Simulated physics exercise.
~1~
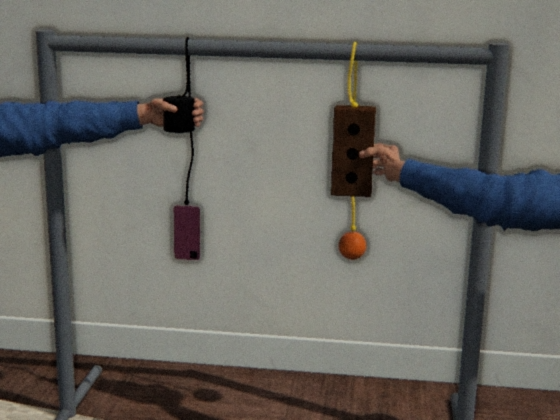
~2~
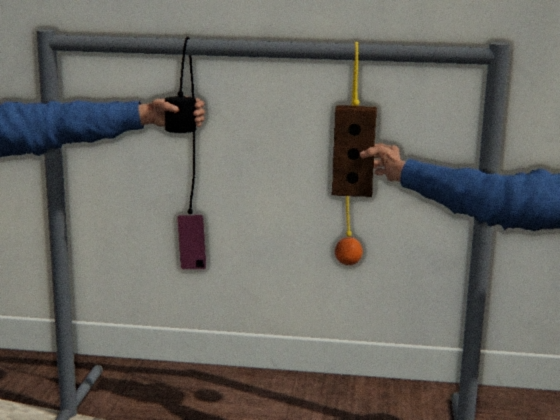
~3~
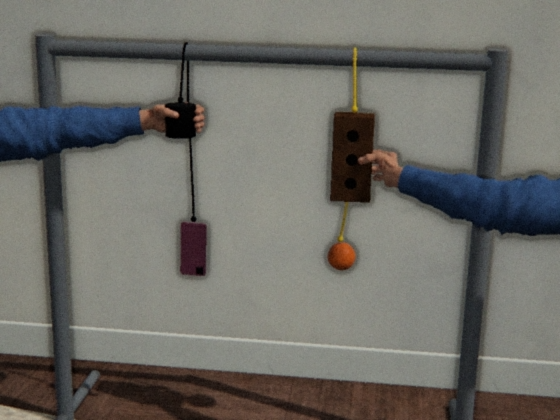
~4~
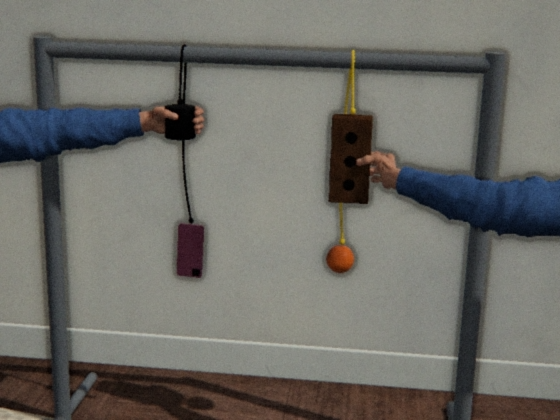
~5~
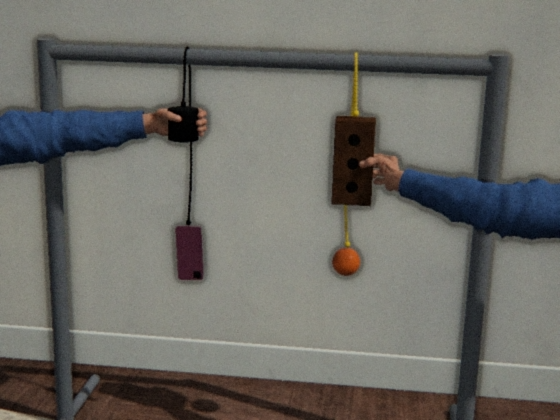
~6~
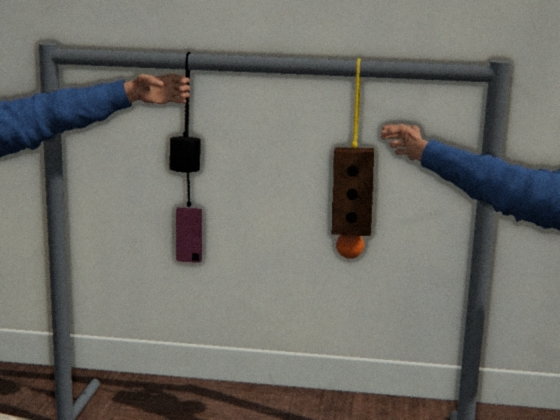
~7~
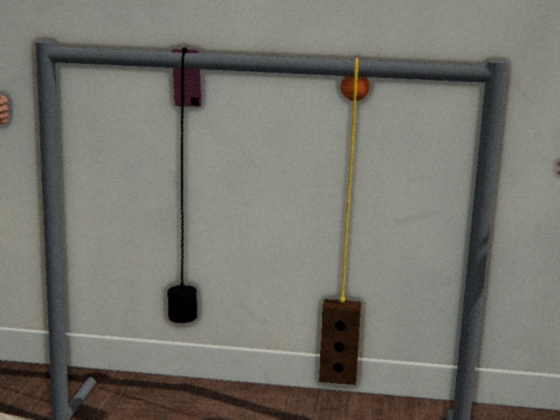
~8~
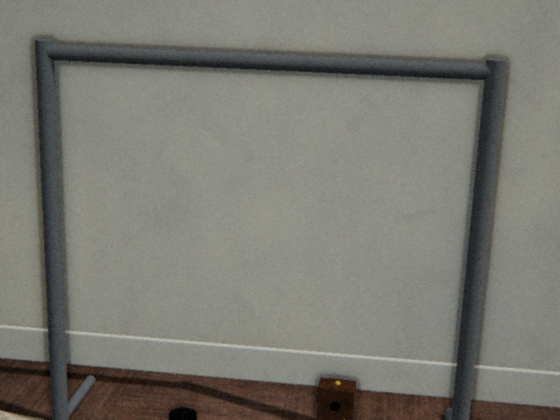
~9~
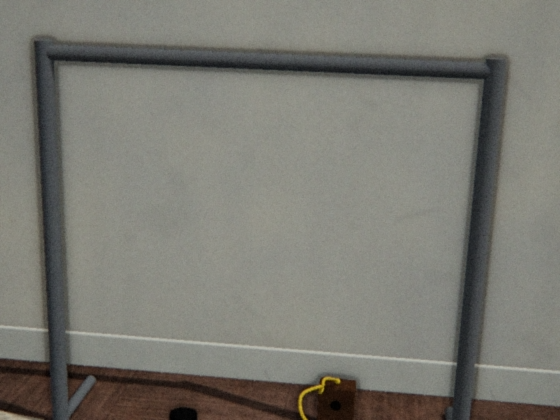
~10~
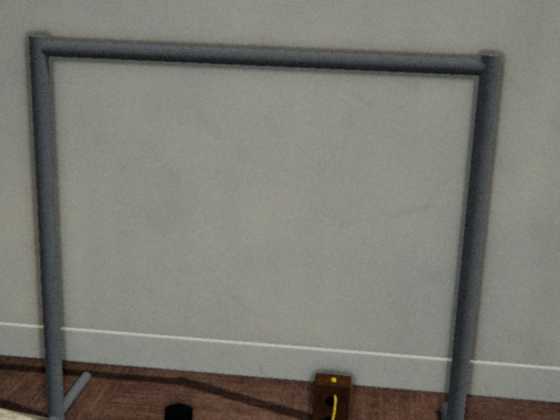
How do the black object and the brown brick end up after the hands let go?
Neither stays hanging. Both run down to the floor, pulling their ropes over the bar.
